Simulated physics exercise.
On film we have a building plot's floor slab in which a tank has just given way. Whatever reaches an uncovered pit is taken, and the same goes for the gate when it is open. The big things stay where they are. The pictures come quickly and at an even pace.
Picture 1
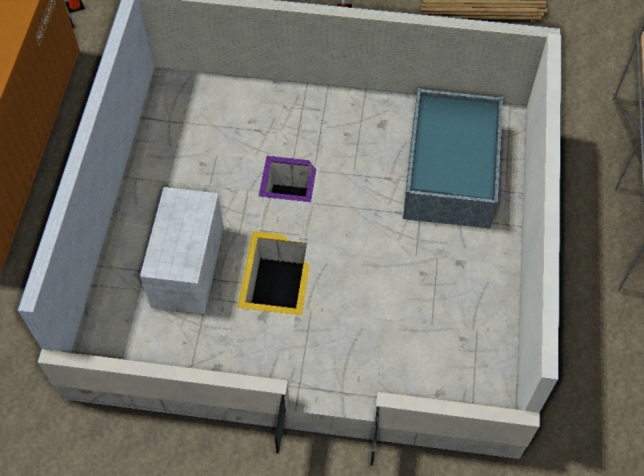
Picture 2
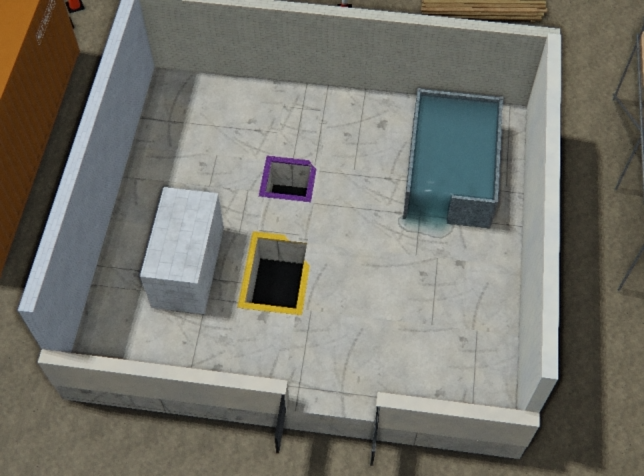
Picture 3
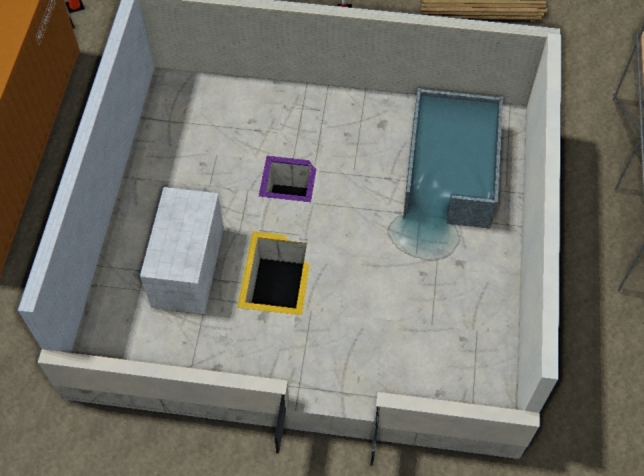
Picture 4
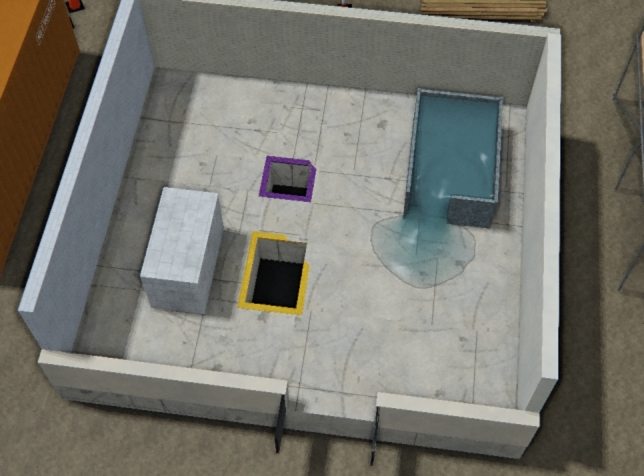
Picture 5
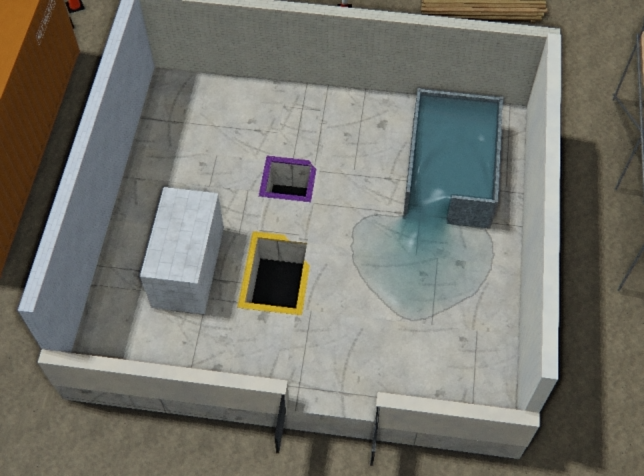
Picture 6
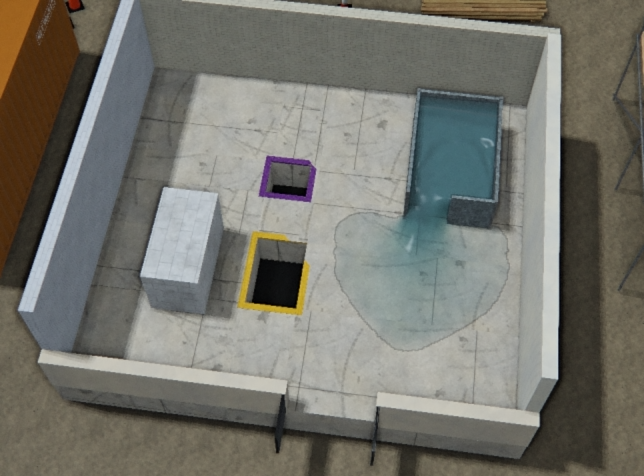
At first, a tank of still water stands at the right of a walled concrete floor with purple-rimmed and yellow-rimmed openings. Then its front left corner gives way and water pours onto the slab, spreading steadily leftward and toward the viewer into a broad, rounded puddle.
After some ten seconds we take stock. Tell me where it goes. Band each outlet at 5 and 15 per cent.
In the end the gate ends up with a large portion - topping fifteen per cent, the yellow pit ends up with a moderate portion - five to fifteen per cent, the purple pit ends up with a tiny portion - beneath five per cent.
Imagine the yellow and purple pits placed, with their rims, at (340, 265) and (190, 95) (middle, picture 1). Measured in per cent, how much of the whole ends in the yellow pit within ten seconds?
Share for the yellow pit: 20 percent.
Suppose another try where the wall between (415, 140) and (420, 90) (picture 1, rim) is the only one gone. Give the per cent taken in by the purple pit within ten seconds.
Share to the purple pit: 15 in a hundred.
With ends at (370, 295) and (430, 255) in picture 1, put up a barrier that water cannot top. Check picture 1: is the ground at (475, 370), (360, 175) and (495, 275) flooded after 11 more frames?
Taking the three spots in the order asked, they are waterlogged, bone-dry and waterlogged.
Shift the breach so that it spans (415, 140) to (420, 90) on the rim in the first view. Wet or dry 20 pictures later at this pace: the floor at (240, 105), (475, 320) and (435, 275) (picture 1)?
Result, in sequence: Inundated; untouched by the flood; untouched by the flood.
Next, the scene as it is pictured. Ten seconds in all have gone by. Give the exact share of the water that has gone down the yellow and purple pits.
I reckon close to 8 % and close to 0 % respectively.
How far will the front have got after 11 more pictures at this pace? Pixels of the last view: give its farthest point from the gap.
About (188, 384).
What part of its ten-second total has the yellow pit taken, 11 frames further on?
I make it 30 per cent.
A moment on, water covers 30 % of the floor; the gate 0 %, the yellow pit 1 %, the purple pit 0 %.
Next, water covers 35 % of the floor; the gate 4 %, the yellow pit 3 %, the purple pit 0 %.
Then, water covers 40 % of the floor; the gate 11 %, the yellow pit 5 %, the purple pit 0 %.
Later, water covers 50 % of the floor; the gate 19 %, the yellow pit 7 %, the purple pit 0 %.
In the end, water covers 70 % of the floor; the gate 27 %, the yellow pit 9 %, the purple pit 0 %.
